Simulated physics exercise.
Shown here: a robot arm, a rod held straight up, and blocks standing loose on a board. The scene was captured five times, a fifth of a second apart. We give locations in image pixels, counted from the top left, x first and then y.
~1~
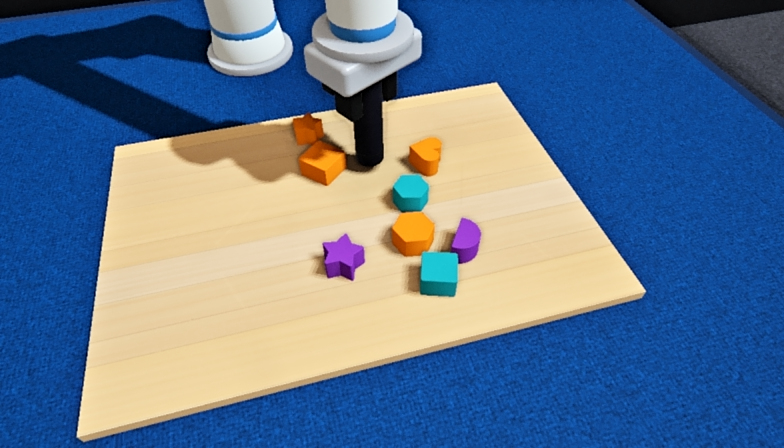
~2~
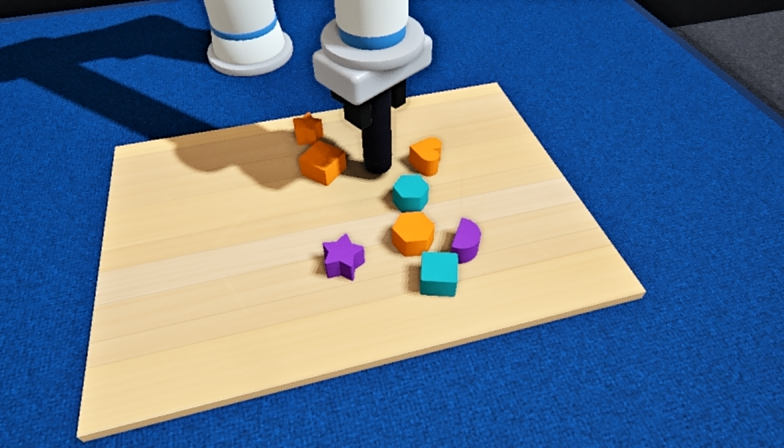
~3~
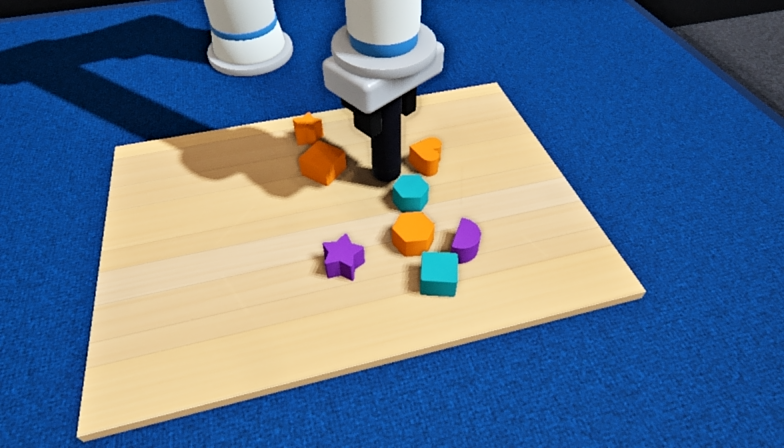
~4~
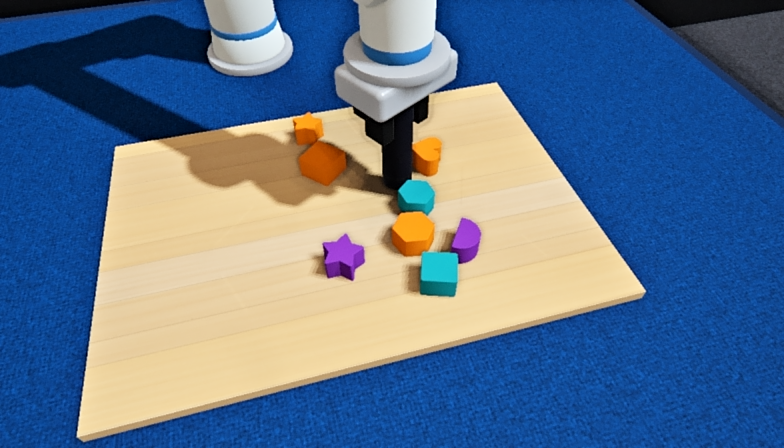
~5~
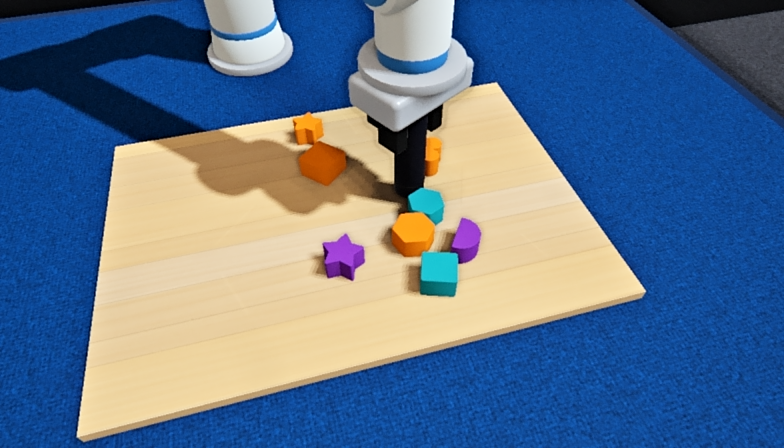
A robot arm with a black vertical rod reaches over a pale wooden board on a blue surface, seen from above at an angle by a still camera. Orange blocks sit near the rod, with turquoise, orange and purple ones, including a purple star, closer to the viewer. The rod slides toward the viewer and right, then nudges the turquoise six-sided block the same way.
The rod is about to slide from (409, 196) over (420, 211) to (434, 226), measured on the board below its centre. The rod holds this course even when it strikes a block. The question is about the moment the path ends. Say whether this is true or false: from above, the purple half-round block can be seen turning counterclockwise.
That is false.
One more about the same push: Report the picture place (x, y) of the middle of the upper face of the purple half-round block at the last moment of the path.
Its top middle will sit at (483, 244).
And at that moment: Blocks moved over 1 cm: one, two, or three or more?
Blocks displaced: At least 3.
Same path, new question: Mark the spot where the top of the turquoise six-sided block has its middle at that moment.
If I read the scene right, the answer is (460, 229).
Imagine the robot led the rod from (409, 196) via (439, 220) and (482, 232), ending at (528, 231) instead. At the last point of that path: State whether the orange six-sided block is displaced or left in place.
It is shoved along.
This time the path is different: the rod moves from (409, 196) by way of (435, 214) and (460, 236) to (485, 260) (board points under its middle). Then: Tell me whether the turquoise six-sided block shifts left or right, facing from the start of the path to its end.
Its sideways move is to the right.
On the path given first. Halfway along, rod at (420, 204); orange six-sided block at (415, 235), turned 35° clockwise; turquoise six-sided block at (441, 215).
At the end, rod at (434, 219); orange six-sided block at (415, 237), turned 45° clockwise; turquoise six-sided block at (460, 229); orange heart-shaped block unmoved; purple half-round block at (483, 244), turned 25° clockwise.
